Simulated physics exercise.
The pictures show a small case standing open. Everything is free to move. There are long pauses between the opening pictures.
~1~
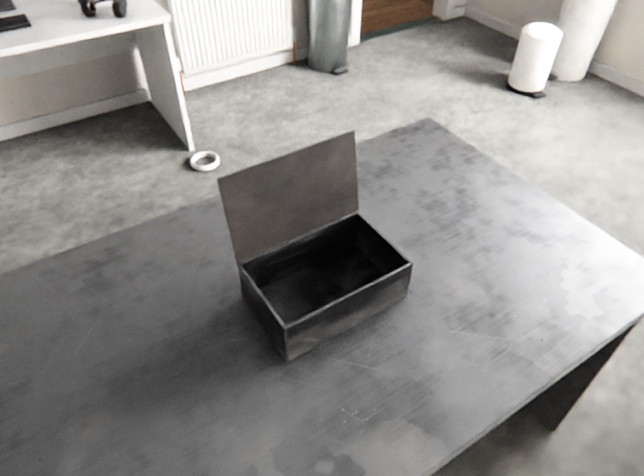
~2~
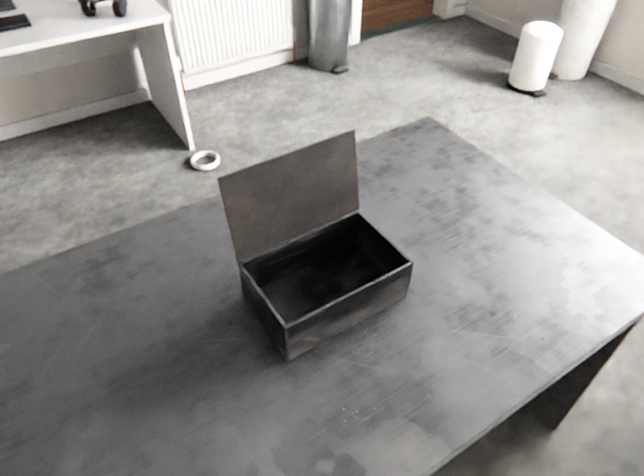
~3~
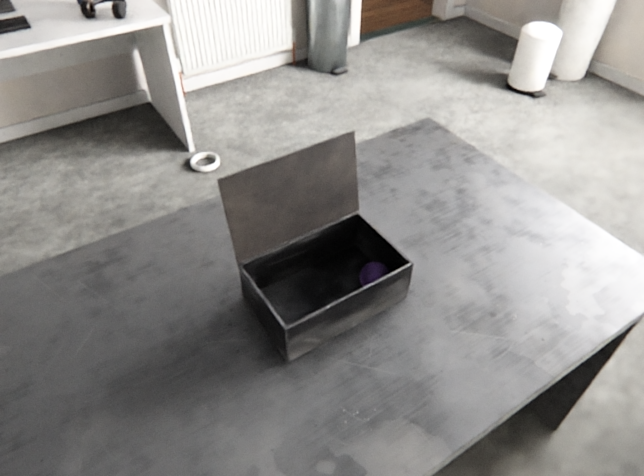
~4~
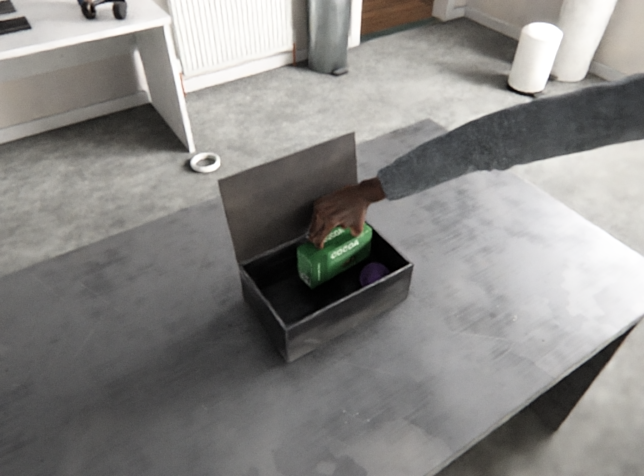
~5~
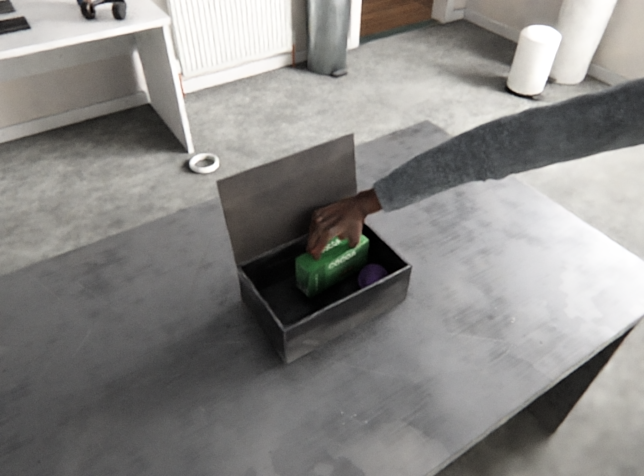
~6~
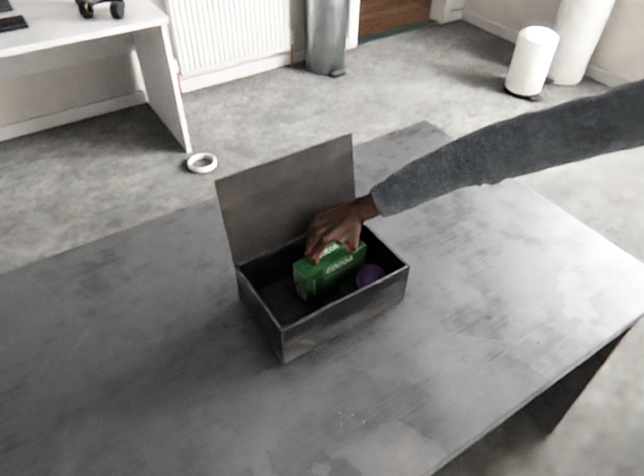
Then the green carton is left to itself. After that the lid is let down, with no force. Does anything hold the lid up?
Outcome: The lid shuts flat.
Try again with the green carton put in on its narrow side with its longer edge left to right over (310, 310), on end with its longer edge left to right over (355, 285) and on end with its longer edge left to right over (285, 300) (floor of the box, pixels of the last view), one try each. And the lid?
In the first case it shuts flat; in the second case it closes; in the third case it is held up.
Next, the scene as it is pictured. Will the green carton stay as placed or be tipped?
It keeps its pose.
Then, 1.20 s on from there, lid starting down.
Then, 1.80 s on from there, lid 47° above the rim.
Then, 2.20 s on from there, lid 18° above the rim.
In the end, lid shut; both unmoved. At the end, from the last picture's camera, green carton near (330, 267).
